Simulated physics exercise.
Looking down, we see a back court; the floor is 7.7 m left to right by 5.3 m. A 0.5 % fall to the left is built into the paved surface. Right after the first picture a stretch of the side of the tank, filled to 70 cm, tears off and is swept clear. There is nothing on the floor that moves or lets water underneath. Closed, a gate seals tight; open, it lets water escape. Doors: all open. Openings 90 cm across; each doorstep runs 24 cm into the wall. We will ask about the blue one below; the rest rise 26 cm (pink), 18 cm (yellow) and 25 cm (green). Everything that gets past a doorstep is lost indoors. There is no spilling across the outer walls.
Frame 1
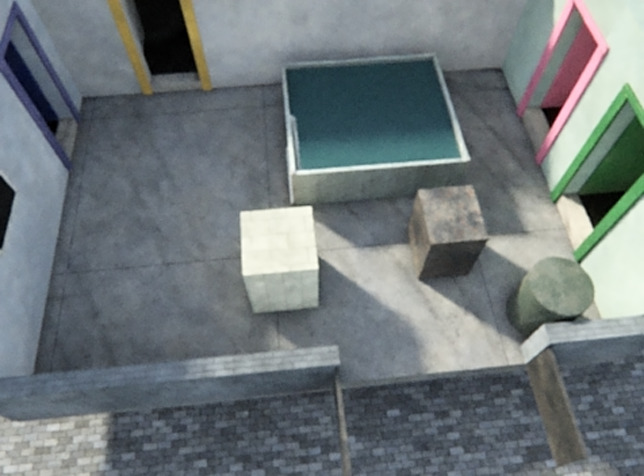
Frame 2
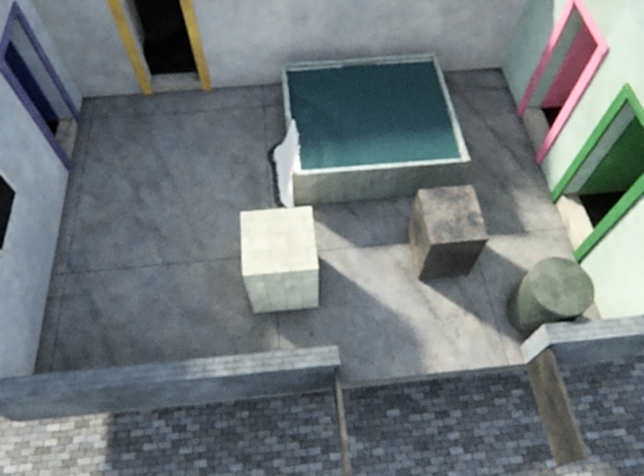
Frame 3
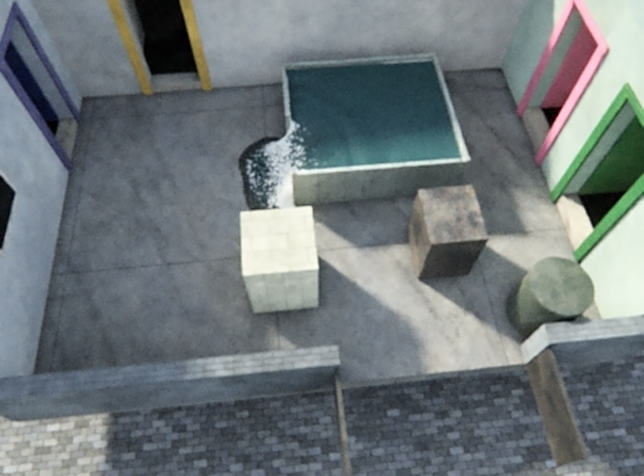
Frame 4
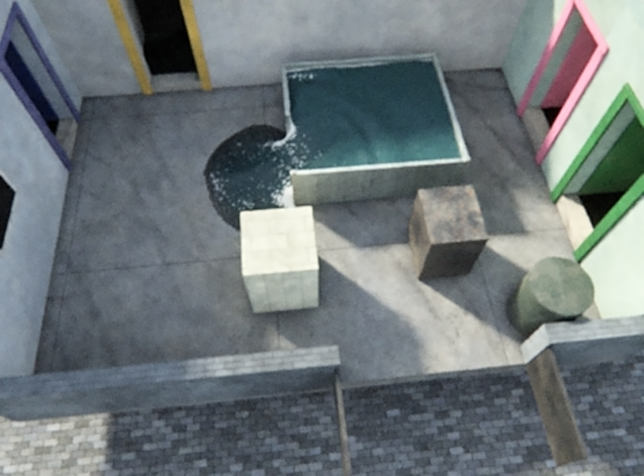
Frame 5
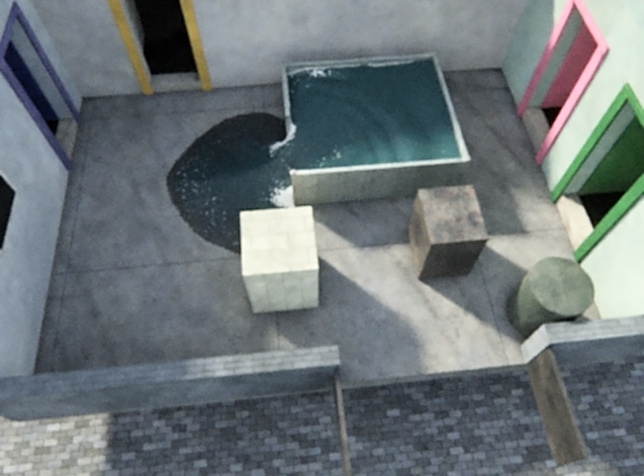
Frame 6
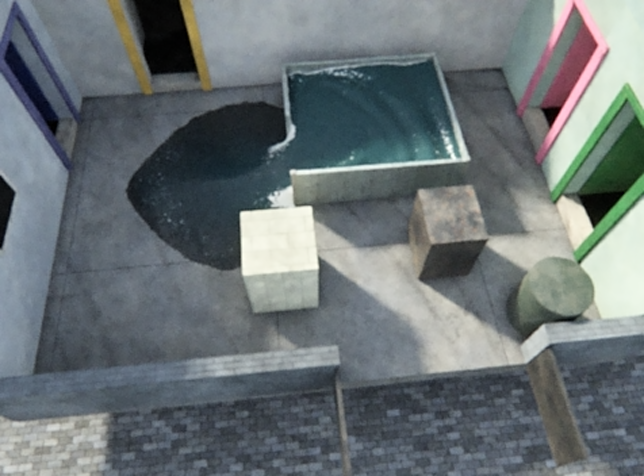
A walled back court with a grey paved floor is seen from above, in a view that stays still. A pale-rimmed tank of blue-green water stands near the back wall, with a cream block, a brown block and a green cylinder in front and blue, yellow, pink and green doorways around. The tank's left side breaks open, and water gushes out, foaming, and spreads leftward in a widening dark pool.
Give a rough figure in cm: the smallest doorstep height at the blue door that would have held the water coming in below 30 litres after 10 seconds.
21 cm.
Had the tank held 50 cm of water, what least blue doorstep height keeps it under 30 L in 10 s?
A step of about 13.5 cm does it.
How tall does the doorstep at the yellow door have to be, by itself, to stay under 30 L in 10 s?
Yellow: 9.0 cm.
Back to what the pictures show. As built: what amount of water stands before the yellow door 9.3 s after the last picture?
The depth there is around 10.5 cm.
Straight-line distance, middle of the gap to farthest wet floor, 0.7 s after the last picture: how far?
About 4.0 m.
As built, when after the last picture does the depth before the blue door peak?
At roughly 2.0 s.
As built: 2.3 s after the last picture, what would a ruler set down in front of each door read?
Pink door 0 cm, yellow door 9 cm, green door 0 cm, blue door 28 cm.
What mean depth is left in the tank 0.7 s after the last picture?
Average depth: Approx. 52 cm.
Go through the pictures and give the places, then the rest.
The first picture shows still water, 70 cm deep, in the tank at (369, 113); the blue door at (47, 101) is dry.
In the second picture, the gap is at (294, 163), the front 0.3 m out at (272, 156); the back of the tank holds 70 cm.
In the third picture, the gap is at (294, 165), the front 0.8 m out at (244, 164); the back of the tank holds 70 cm.
In the fourth picture, the front is at (211, 181), 1.4 m from the gap at (294, 166); 2.2 m2 of floor is wet, 70 cm left at the back.
In the fifth picture, the gap is at (294, 166), the front 2.0 m out at (173, 187); the back of the tank holds 70 cm.
In the sixth picture, the front is at (134, 197), 2.6 m from the gap at (294, 166); 5.6 m2 of floor is wet, 67 cm left at the back; 1.4 m in a straight line remain to the blue door at (47, 101).
Then, 0.7 s after the last picture water covers 35 % of the floor, deepest (41 cm) near (282, 181); 17 cm at the blue door, 0 litres in over its 17 cm doorstep.
Then, 2.3 s after the last picture water covers 45 % of the floor, deepest (37 cm) near (30, 396); 28 cm at the blue door, 36 litres in over its 17 cm doorstep.
Then, 9.3 s after the last picture water covers 95 % of the floor, deepest (18 cm) near (30, 396); 14 cm at the blue door, 78 litres in over its 17 cm doorstep.
At the blue door as built, the water peaked near 28 cm, 2.1 s after the last picture.
Run again over the same 10 s with other heights there, 70 litres in over 17.5 cm, 12 litres over 23.5 cm. The limit of 30 litres is kept from about 21 cm up.
